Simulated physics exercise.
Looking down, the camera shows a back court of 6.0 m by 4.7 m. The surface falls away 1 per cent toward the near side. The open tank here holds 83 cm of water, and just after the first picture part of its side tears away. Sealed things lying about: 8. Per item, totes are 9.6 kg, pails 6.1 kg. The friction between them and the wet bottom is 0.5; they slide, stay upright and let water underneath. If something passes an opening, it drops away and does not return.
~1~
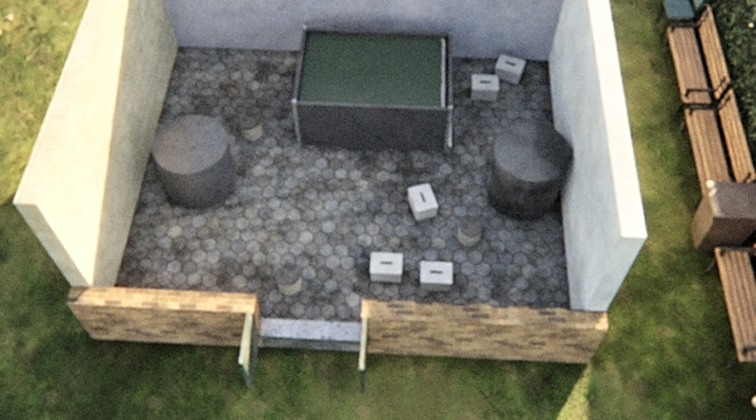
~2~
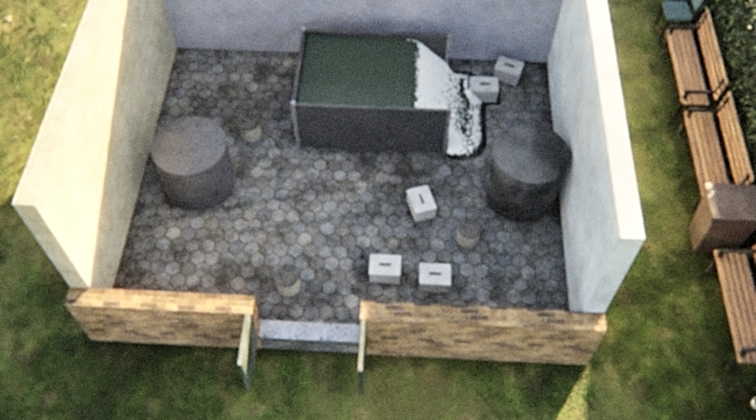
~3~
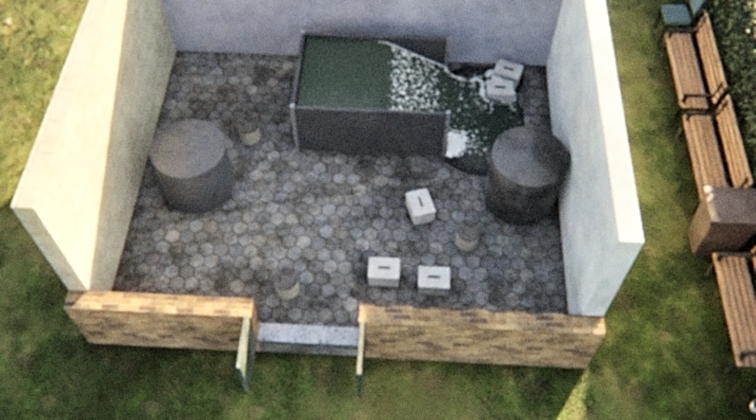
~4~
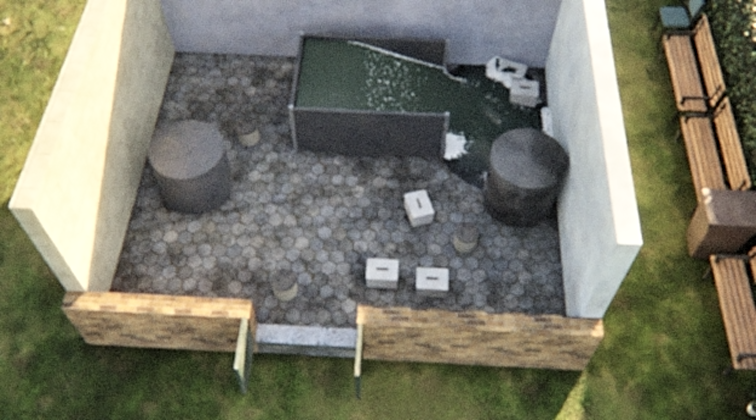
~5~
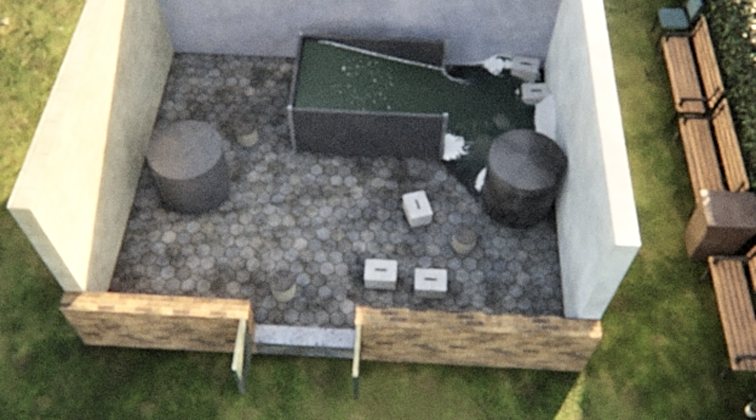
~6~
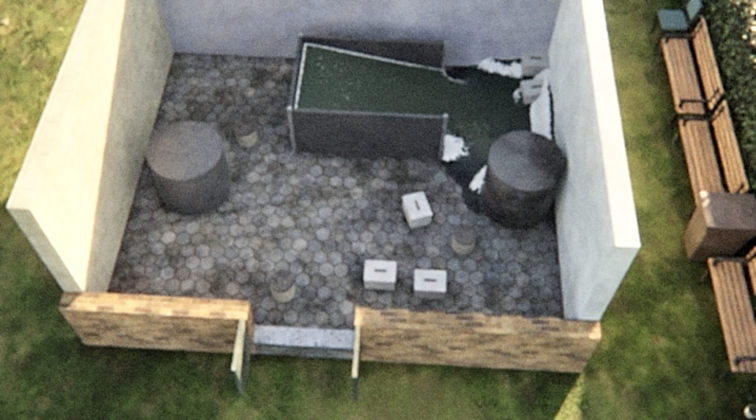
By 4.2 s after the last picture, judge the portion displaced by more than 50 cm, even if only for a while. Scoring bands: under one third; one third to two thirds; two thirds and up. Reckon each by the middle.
Band: Two thirds and up.
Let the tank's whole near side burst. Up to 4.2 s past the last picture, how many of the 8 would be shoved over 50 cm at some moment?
In that case the number is 5.
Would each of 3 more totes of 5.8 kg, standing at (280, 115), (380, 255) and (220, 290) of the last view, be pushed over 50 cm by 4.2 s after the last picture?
Order as given: Stays inside it, goes farther, goes farther.
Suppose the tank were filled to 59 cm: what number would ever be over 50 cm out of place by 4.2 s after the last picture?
Then it comes to 6.
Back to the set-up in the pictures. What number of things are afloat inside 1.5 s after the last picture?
Total: 2.
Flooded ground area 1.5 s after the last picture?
Somewhere around 10.0 m2, roughly.
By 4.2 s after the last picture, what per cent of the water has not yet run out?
I'd say some 96 percent hasn't gone yet.
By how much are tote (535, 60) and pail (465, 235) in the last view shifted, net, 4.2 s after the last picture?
In that order: 450 cm, 140 cm.
Then, 0.4 s after the last picture 1 of 8 are over 50 cm from their spots; 2 afloat.
Then, 1.5 s after the last picture 1 of 8 are over 50 cm from their spots; 2 afloat.
Then, 2.8 s after the last picture 6 of 8 are over 50 cm from their spots; 1 afloat.
Then, 4.2 s after the last picture 7 of 8 are over 50 cm from their spots, and 7 have been at some point; 2 afloat.
